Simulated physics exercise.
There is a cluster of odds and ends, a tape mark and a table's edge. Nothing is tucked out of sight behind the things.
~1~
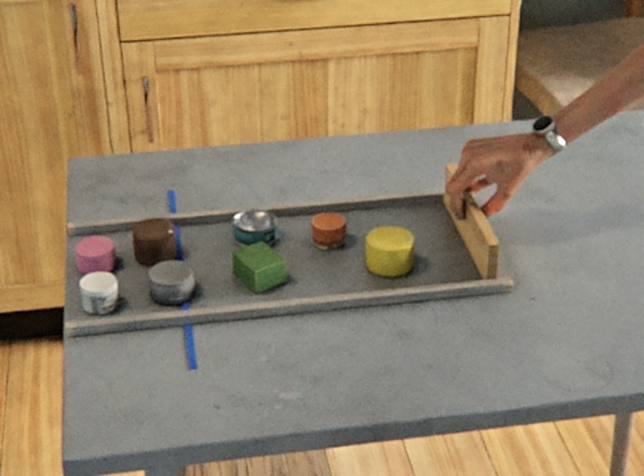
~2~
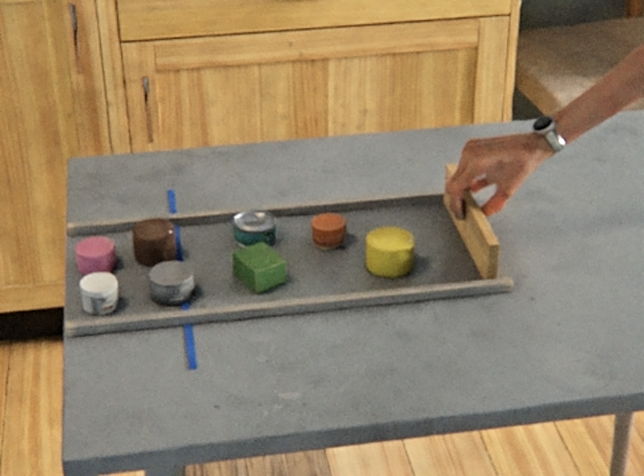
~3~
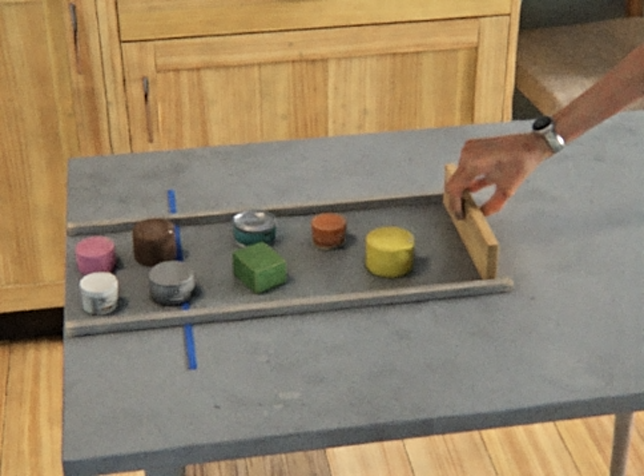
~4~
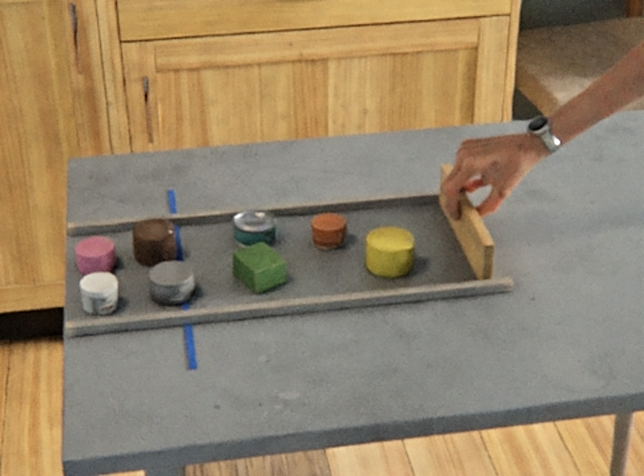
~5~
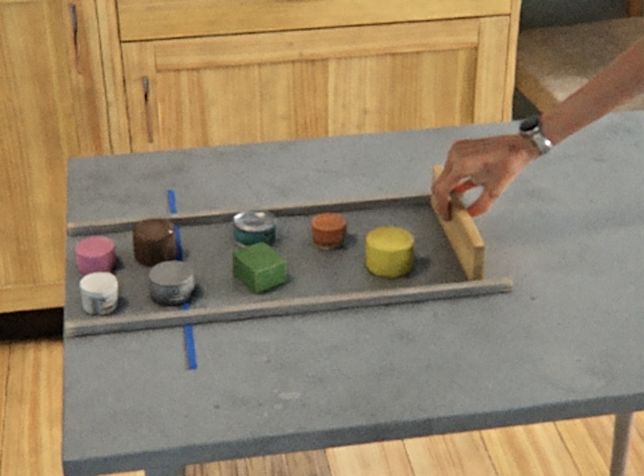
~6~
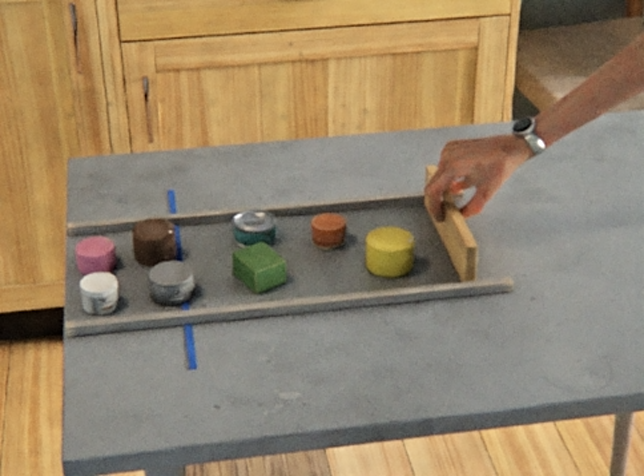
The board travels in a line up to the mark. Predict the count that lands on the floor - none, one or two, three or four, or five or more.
The count on the floor is one or two.
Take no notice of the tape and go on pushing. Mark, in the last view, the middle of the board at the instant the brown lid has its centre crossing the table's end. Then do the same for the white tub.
Brown lid over the end: About (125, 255). White tub over the end: About (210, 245).
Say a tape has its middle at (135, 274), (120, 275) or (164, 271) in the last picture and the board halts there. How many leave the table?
3, 4, 2.
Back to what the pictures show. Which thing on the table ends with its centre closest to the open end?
The grey tub.
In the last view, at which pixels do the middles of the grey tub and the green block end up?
The first sits around (78, 301), while the other sits around (116, 286).
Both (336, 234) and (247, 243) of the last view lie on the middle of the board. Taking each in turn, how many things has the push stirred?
I count 2 first and 5 after.
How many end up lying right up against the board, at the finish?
Contact count: 3.
A little later, none off yet; pink lid at rest near (96, 257); white tub at rest near (100, 294); brown lid at rest near (155, 242).
When it is over, the number that fall off is one or two; down, white tub.
